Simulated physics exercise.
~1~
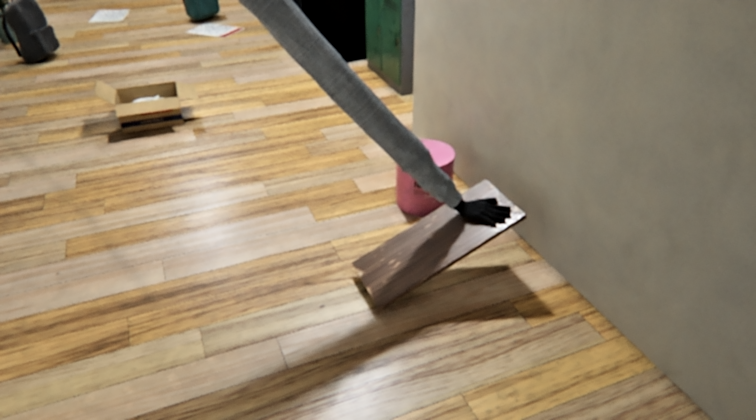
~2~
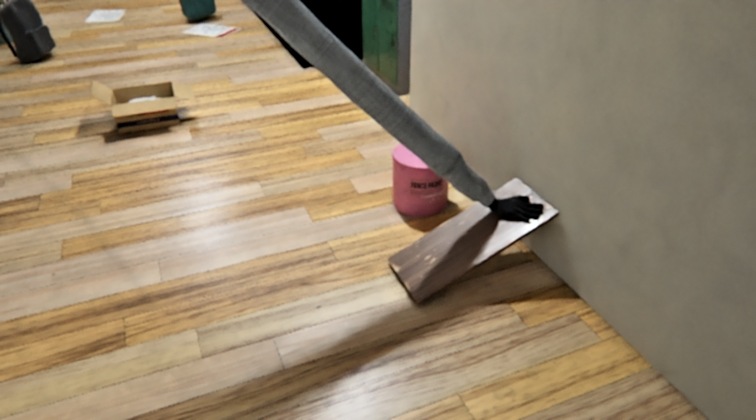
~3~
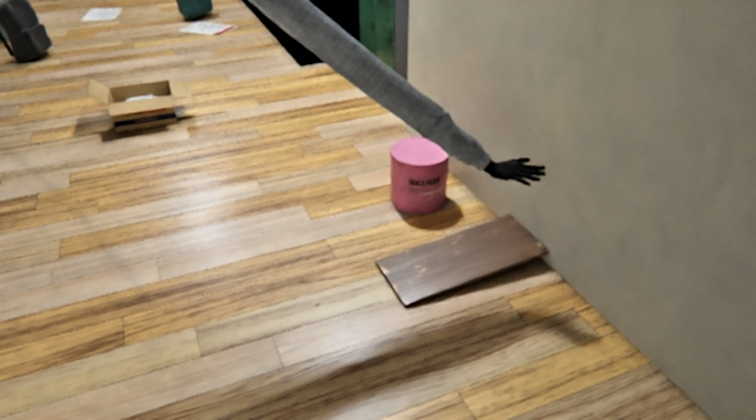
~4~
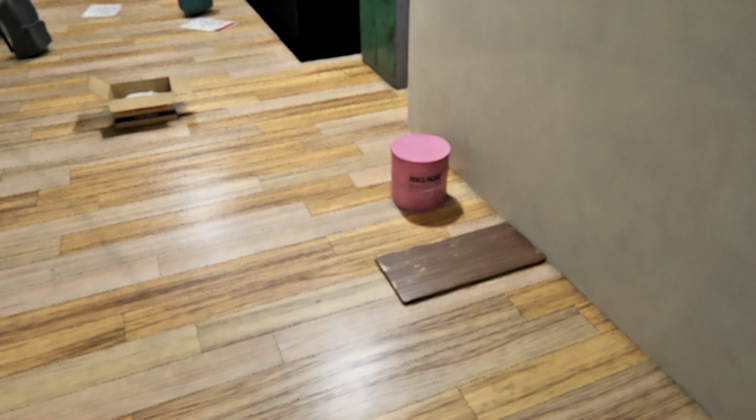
A gloved hand setting a tilted brown board near a bare wall and letting go, the board dropping flat beside a pink pail.
